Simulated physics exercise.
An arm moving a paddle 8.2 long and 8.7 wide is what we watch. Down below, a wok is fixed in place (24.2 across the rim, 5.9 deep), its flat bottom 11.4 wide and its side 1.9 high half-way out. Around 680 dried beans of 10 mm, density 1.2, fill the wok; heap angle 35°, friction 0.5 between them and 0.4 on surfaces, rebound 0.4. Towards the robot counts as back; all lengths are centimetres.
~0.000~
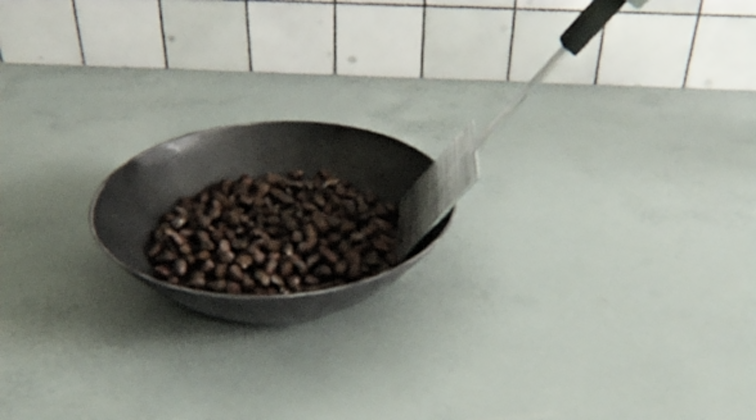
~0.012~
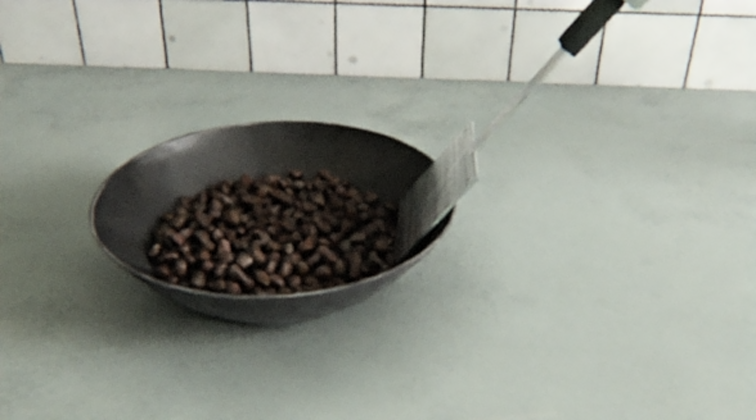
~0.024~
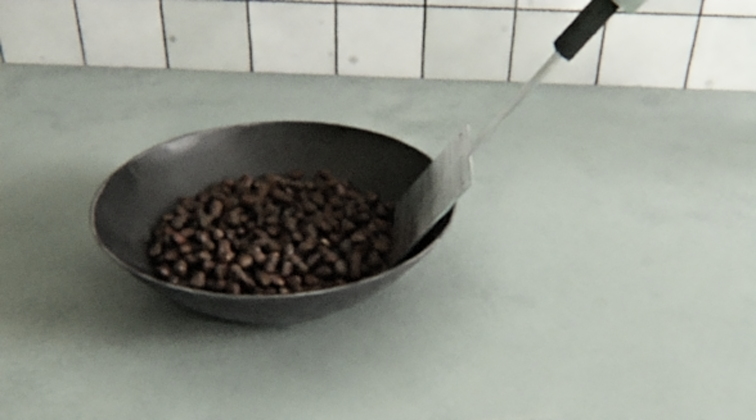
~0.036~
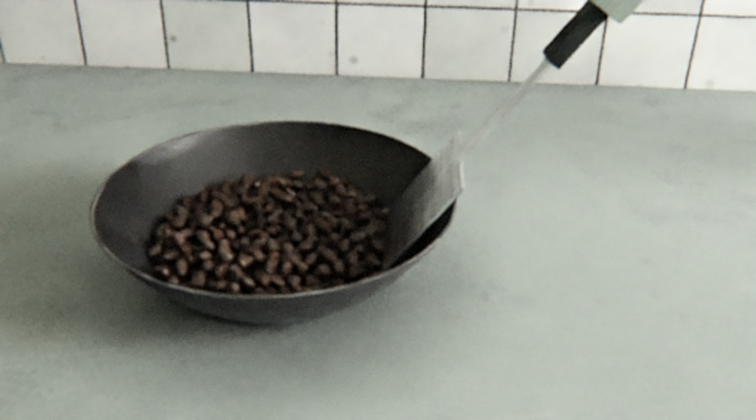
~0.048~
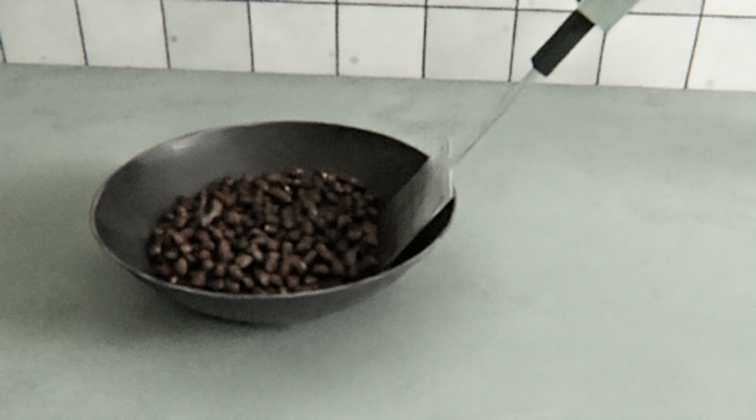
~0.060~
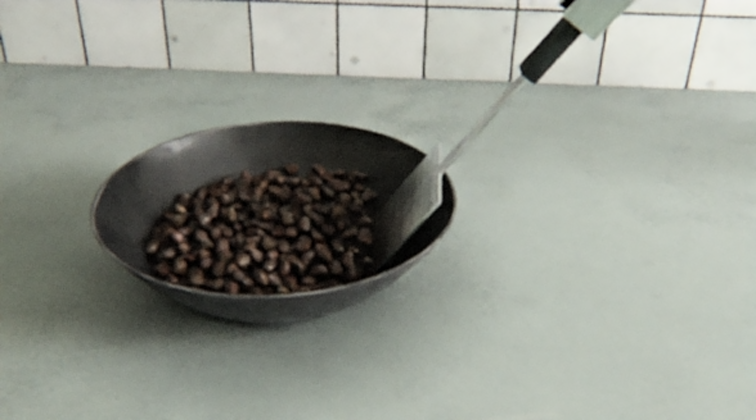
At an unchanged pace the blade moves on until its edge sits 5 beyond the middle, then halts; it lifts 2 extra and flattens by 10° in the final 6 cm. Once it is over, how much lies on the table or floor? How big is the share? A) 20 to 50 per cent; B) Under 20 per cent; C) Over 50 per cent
The answer is B.
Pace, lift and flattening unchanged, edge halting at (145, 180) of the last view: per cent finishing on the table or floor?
Around 45 percent.
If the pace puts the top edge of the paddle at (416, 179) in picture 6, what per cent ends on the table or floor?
Some 10 percent.
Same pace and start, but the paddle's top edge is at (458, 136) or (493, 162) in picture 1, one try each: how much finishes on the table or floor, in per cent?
First try around 5 percent, second around 5 percent.
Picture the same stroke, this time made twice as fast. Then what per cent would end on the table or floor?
I'd say close to 15 per cent.
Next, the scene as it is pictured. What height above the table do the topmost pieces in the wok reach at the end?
Close to 7.5 centimetres high.
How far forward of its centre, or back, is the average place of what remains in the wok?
4.5 cm ahead.
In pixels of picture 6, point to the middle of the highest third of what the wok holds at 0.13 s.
Around (237, 218).
By 0.13 s, sloping 54°, highest piece 6 above the table; 679 in the wok.
By 0.20 s, sloping 49°, highest piece 7 above the table; 679 in the wok.
By 0.44 s, sloping 44°, highest piece 7 above the table; 632 in the wok, 44 on the table or floor, 3 on the blade or in flight.
By 1.49 s, sloping 44°, highest piece 7 above the table; 631 in the wok, 48 on the table or floor.
Final count, 631 in the wok, 48 on the table or floor. That is 7 % on the table or floor.
